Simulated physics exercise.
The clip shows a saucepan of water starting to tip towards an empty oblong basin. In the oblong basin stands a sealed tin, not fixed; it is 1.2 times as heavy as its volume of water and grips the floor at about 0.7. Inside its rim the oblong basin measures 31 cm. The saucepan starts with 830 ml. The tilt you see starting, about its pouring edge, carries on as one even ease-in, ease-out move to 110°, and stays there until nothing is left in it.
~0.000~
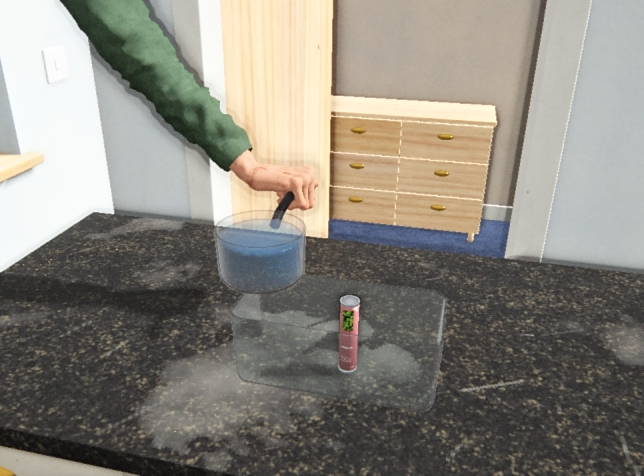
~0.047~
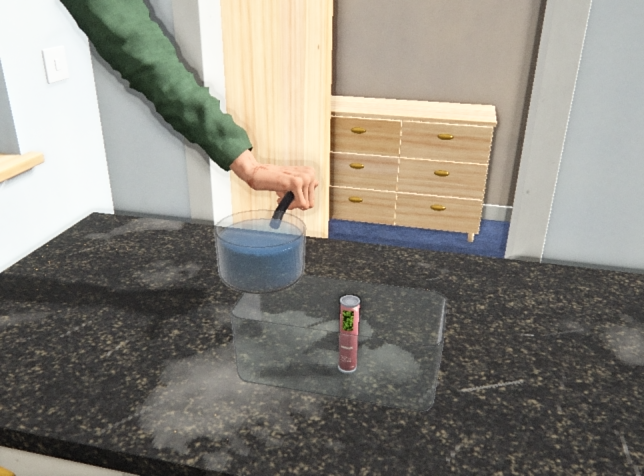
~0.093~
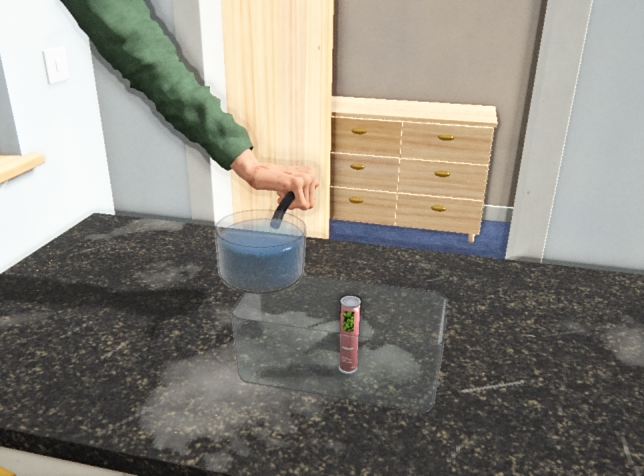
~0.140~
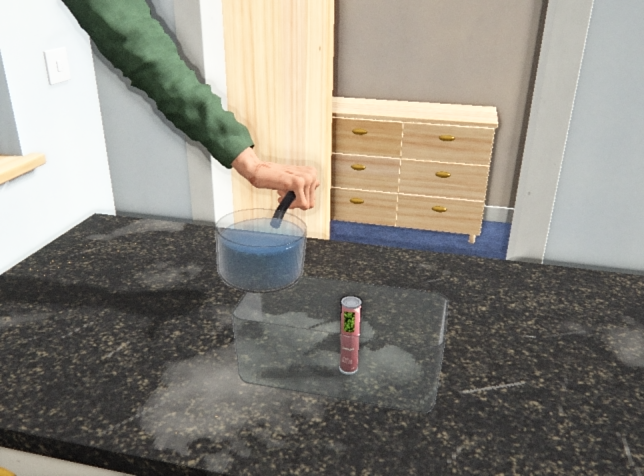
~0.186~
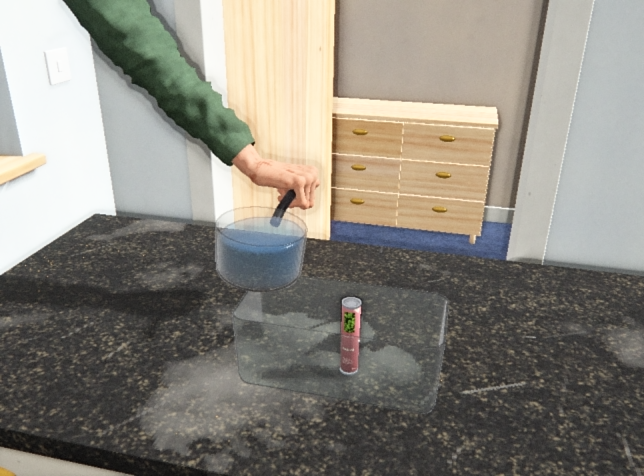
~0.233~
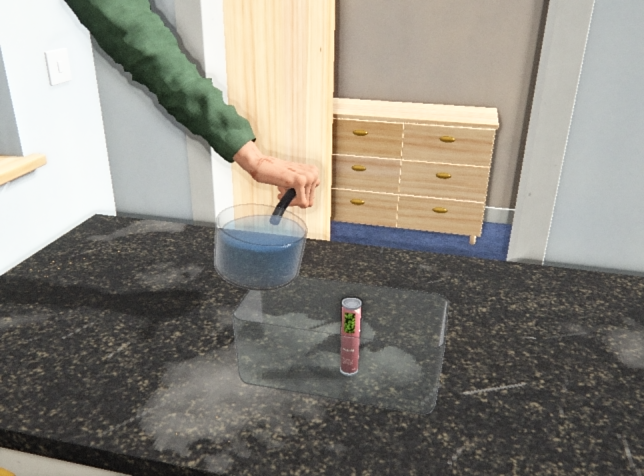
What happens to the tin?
It stays up.
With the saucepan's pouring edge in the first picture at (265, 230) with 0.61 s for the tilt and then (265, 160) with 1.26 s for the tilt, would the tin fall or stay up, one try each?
First it goes over; then it goes over.
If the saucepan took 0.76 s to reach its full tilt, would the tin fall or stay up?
The tin remains upright.
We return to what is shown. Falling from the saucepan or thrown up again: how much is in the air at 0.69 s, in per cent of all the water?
About 26 per cent.
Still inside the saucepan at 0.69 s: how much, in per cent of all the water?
About 66 per cent.
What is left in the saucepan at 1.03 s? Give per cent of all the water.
About 12 per cent.
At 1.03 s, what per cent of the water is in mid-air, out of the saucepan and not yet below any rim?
Some 16 per cent.
After 0.69 s the tilt is 63° and 65 per cent is still to pour; the tin stands where it began.
After 1.03 s the tilt is 101° and 11 per cent is still to pour; the tin stands where it began.
After 1.38 s the tilt is 110° and 0 per cent is still to pour; the tin stands where it began.
After 1.76 s the tilt is 110° and 0 per cent is still to pour; the tin stands where it began.
In the end the tin stands where it began.
